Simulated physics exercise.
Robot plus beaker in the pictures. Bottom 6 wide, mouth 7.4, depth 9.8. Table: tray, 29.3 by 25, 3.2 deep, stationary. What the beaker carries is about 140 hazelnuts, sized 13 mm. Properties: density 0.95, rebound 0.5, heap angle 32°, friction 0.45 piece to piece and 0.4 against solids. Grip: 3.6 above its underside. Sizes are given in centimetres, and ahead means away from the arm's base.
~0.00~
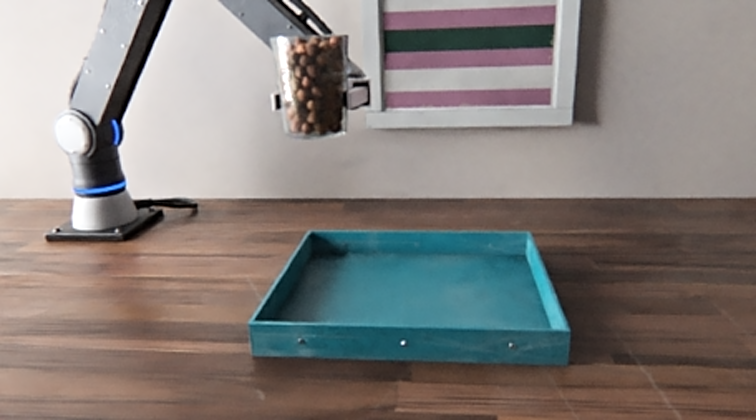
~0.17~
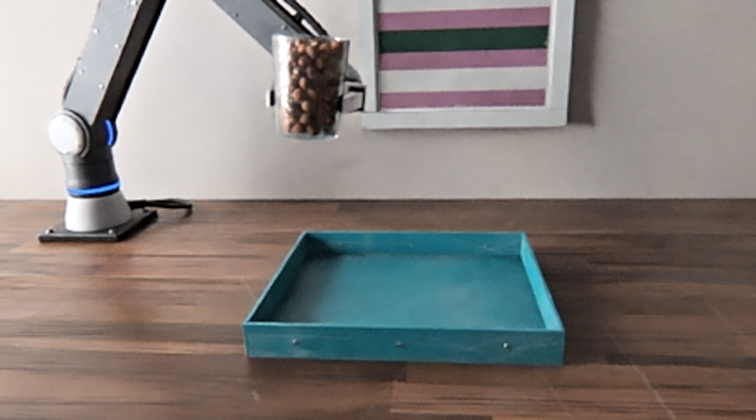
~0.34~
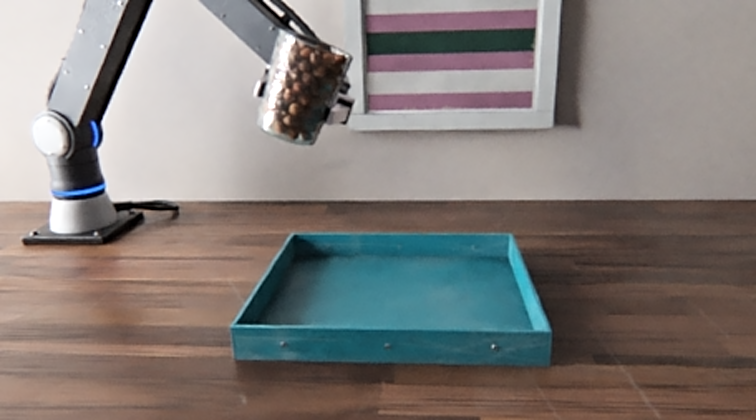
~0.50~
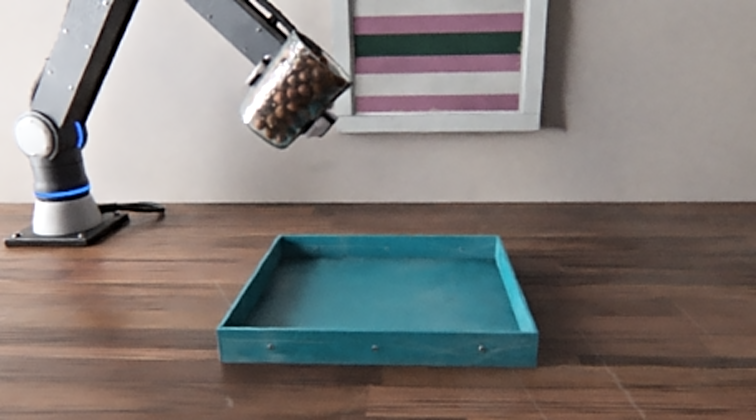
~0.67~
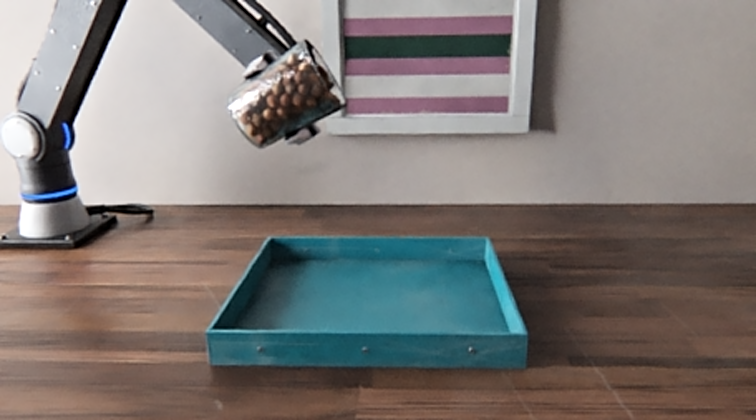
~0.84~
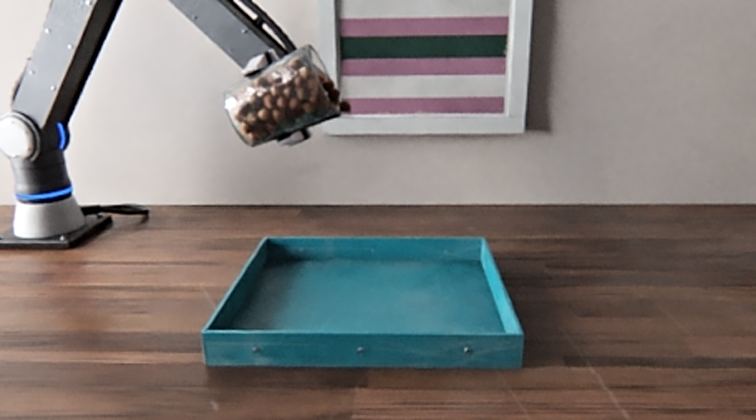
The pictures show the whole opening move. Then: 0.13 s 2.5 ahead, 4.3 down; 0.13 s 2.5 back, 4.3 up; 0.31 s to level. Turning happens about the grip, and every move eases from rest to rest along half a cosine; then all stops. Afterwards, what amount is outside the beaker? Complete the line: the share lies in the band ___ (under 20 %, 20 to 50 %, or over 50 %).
The share lies in the band under 20 %.
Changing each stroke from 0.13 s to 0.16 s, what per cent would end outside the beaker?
In that case around 5 per cent.
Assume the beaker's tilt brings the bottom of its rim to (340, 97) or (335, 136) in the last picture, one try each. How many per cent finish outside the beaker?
First try about 0 per cent, second try about 35 per cent.
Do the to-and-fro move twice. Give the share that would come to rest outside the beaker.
It would then be around 15 per cent.
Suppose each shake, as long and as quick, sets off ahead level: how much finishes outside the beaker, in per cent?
I'd say close to 35 per cent.
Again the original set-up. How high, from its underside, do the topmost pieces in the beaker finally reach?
I'd say close to 10.0 cm.
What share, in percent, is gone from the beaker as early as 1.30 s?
10 %.
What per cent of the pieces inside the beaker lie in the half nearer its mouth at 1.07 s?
I'd guess about 55 percent of it.
By 1.07 s, tilted 67° forward, highest piece 26 above the table; 135 in the beaker, 2 in the tray, 1 in flight or on a rim.
By 1.30 s, tilted 20° forward, highest piece 28 above the table; 127 in the beaker, 6 in the tray, 5 in flight or on a rim.
By 1.61 s, level, highest piece 29 above the table; 127 in the beaker, 11 in the tray.
By 2.66 s, level, highest piece 29 above the table; 127 in the beaker, 11 in the tray.
Final count, 127 in the beaker, 11 in the tray. That is 8 % outside the beaker.
